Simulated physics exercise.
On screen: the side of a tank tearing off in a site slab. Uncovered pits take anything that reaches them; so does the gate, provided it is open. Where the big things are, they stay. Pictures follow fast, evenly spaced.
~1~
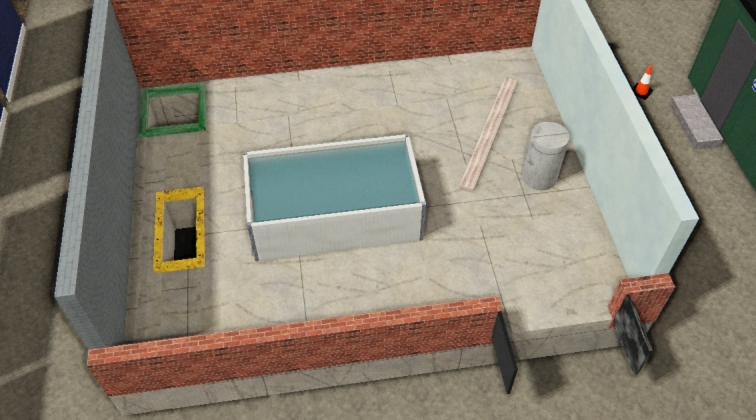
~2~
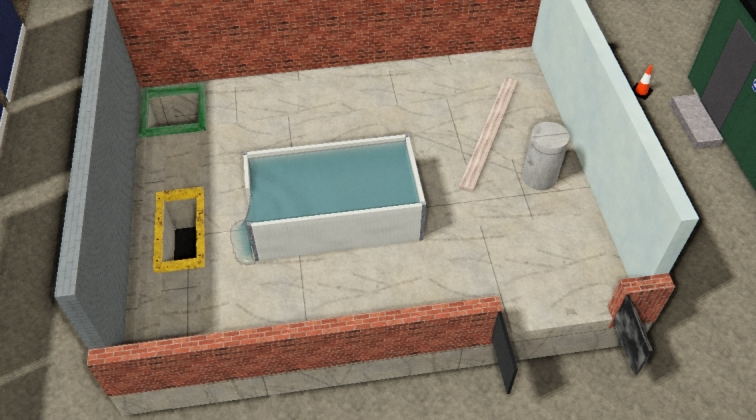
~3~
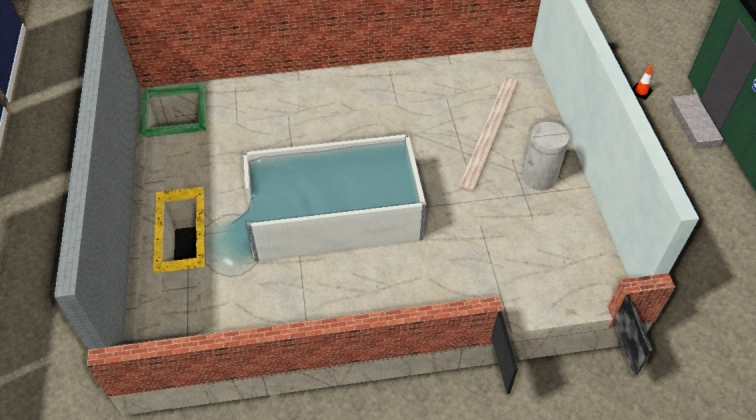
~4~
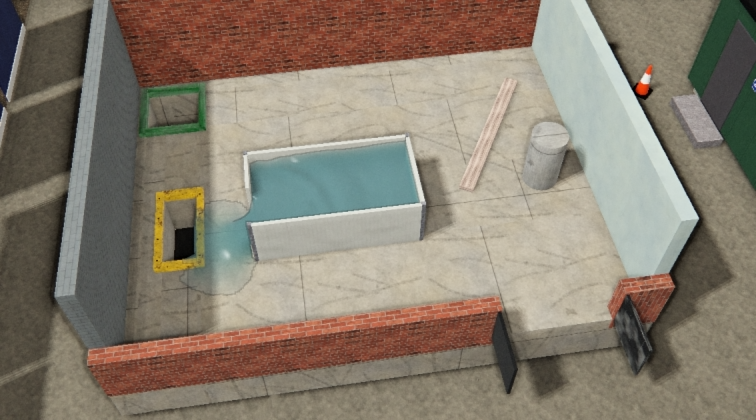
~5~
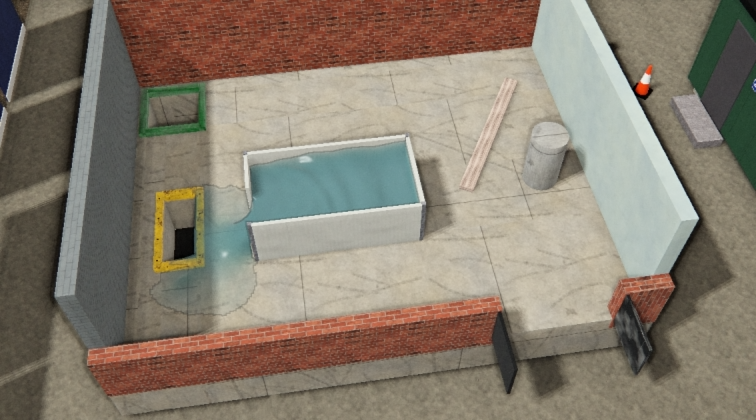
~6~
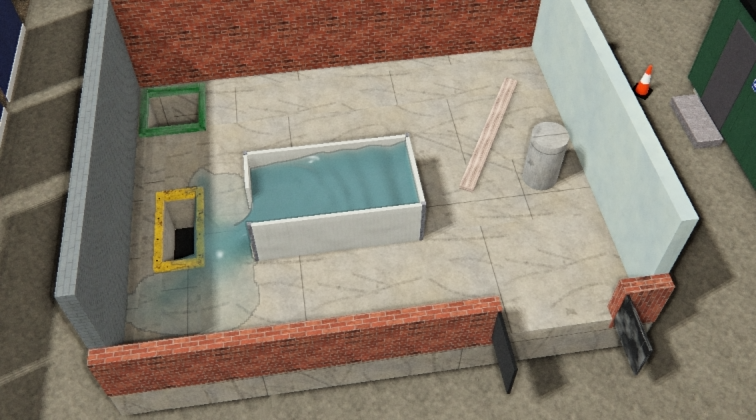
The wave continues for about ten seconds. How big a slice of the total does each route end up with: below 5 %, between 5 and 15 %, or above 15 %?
Final slices - gate: Below 5 %, green pit: Below 5 %, yellow pit: Above 15 %.
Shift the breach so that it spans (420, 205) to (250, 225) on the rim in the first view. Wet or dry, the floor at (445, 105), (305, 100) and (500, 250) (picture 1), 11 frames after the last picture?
Listed in order, they come out without a puddle, without a puddle and sitting in a pool.
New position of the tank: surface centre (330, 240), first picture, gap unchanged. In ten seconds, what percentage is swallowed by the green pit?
So the green pit gets 12 in a hundred.
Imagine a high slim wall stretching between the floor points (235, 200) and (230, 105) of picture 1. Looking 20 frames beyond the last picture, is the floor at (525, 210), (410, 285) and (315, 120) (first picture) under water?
In that order, I'd expect them to be kept clear of the flood, reached by the flood and kept clear of the flood.
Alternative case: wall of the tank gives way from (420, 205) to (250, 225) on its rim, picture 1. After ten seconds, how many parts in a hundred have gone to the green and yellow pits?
I'd say the green pit gets around 4 percent and the yellow pit around 4 percent.
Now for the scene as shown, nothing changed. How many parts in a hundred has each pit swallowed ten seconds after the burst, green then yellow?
About 0 percent for the first and about 36 percent for the second.
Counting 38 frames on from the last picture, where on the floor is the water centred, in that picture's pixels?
Close to (301, 229).
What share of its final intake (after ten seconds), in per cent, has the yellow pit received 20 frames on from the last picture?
It should be near 65 percent of the ten-second total.
A moment on, water covers 15 % of the floor; the gate 0 %, the green pit 0 %, the yellow pit 9 %.
Next, water covers 15 % of the floor; the gate 0 %, the green pit 0 %, the yellow pit 17 %.
Then, water covers 30 % of the floor; the gate 0 %, the green pit 0 %, the yellow pit 25 %.
Later, water covers 55 % of the floor; the gate 0 %, the green pit 0 %, the yellow pit 33 %.
In the end, water covers 80 % of the floor; the gate 3 %, the green pit 0 %, the yellow pit 37 %.
